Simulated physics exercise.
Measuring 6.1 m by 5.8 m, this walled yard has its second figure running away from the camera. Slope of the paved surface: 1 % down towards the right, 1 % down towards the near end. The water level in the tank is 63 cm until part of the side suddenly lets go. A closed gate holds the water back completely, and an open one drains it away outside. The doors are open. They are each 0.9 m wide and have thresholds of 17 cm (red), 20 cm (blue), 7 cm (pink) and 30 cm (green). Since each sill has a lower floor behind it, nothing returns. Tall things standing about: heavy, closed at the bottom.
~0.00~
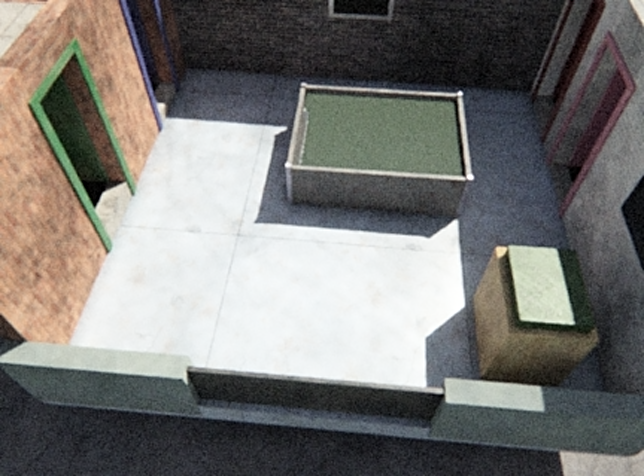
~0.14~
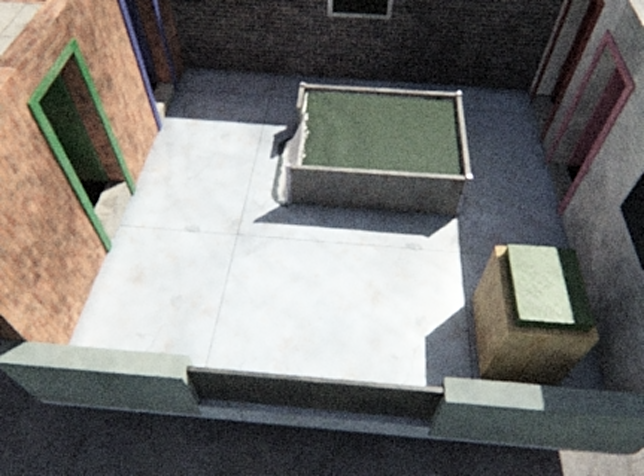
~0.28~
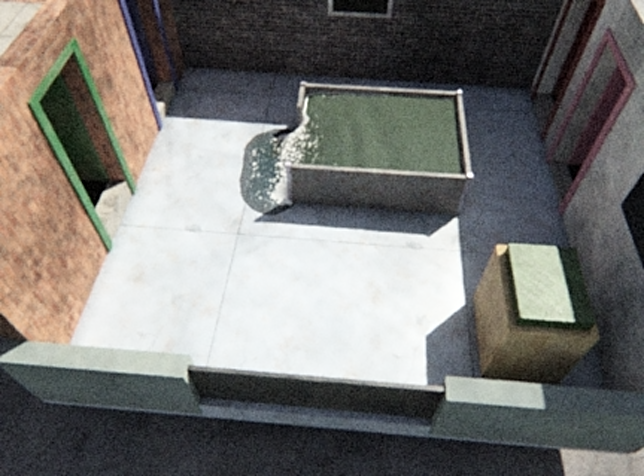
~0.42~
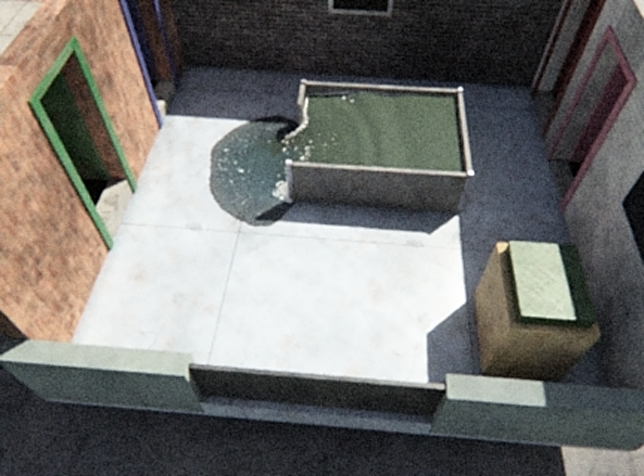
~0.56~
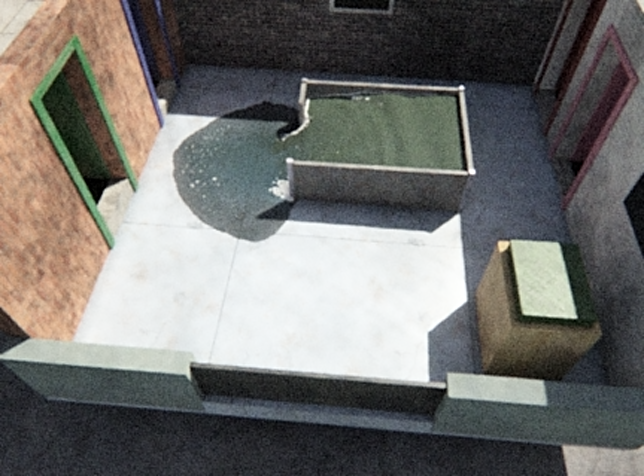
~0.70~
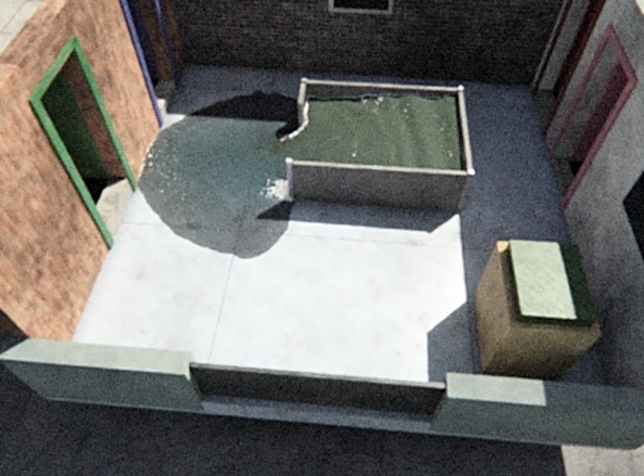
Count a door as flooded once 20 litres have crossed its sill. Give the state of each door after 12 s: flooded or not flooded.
My prediction: At the red door the inflow will remain within the limit, at the blue door the inflow will remain within the limit, at the pink door the inflow will break the limit, at the green door the inflow will remain within the limit.
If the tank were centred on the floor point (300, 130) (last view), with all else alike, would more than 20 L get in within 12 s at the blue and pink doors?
So the blue door tops the limit and the pink door keeps within it.
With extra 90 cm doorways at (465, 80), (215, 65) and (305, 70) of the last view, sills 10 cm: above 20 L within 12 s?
The first one doesn't reach it, the second one exceeds it, and the third one doesn't reach it.
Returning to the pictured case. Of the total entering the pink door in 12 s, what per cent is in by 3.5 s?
I'd say close to 0 percent.
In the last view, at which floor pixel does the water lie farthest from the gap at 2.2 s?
Location: Approx. (62, 367) in the last view.
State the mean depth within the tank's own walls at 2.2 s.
32 cm.
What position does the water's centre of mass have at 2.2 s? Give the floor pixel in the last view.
Centre: Approx. (279, 172) px.
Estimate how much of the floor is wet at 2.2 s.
Covered: Roughly 30 %.
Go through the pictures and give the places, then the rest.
The first picture shows still water, 63 cm deep, in the tank at (379, 133).
In the second picture, the front is at a hidden place, 0.7 m from the gap at (297, 162); 0.2 m2 of floor is under water; 63 cm left at the back of the tank.
In the third picture, water pours out at (298, 162) and has run 0.9 m, to (265, 136); typically 10 cm deep outside, 63 cm at the tank's back.
In the fourth picture, water pours out at (298, 161) and has run 1.3 m, to (220, 147); typically 8 cm deep outside, 63 cm at the tank's back.
In the fifth picture, the front is at (186, 146), 1.8 m from the gap at (299, 160); 3.4 m2 of floor is under water; 63 cm left at the back of the tank.
In the sixth picture, the front is at (141, 177), 2.3 m from the gap at (298, 159); 4.9 m2 of floor is under water; 61 cm left at the back of the tank.
After 1.4 s water covers 25 % of the floor and is deepest (33 cm) near (289, 173); red door not reached, blue door 18 cm at the sill, 0 L in, pink door not reached, green door 27 cm at the sill, 0 L in.
After 2.2 s water covers 30 % of the floor and is deepest (42 cm) near (62, 367); red door not reached, blue door 21 cm at the sill, 1 L in, pink door not reached, green door 25 cm at the sill, 0 L in.
After 3.5 s water covers 50 % of the floor and is deepest (29 cm) near (62, 367); red door not reached, blue door 14 cm at the sill, 3 L in, pink door not reached, green door 17 cm at the sill, 0 L in.
After 7.0 s water covers 90 % of the floor and is deepest (18 cm) near (602, 416); red door 13 cm at the sill, 0 L in, blue door 8 cm at the sill, 4 L in, pink door 9 cm at the sill, 2 L in, green door 9 cm at the sill, 0 L in.
After 12.0 s water covers 95 % of the floor and is deepest (20 cm) near (602, 416); red door 12 cm at the sill, 0 L in, blue door 3 cm at the sill, 4 L in, pink door 8 cm at the sill, 37 L in, green door 4 cm at the sill, 0 L in.
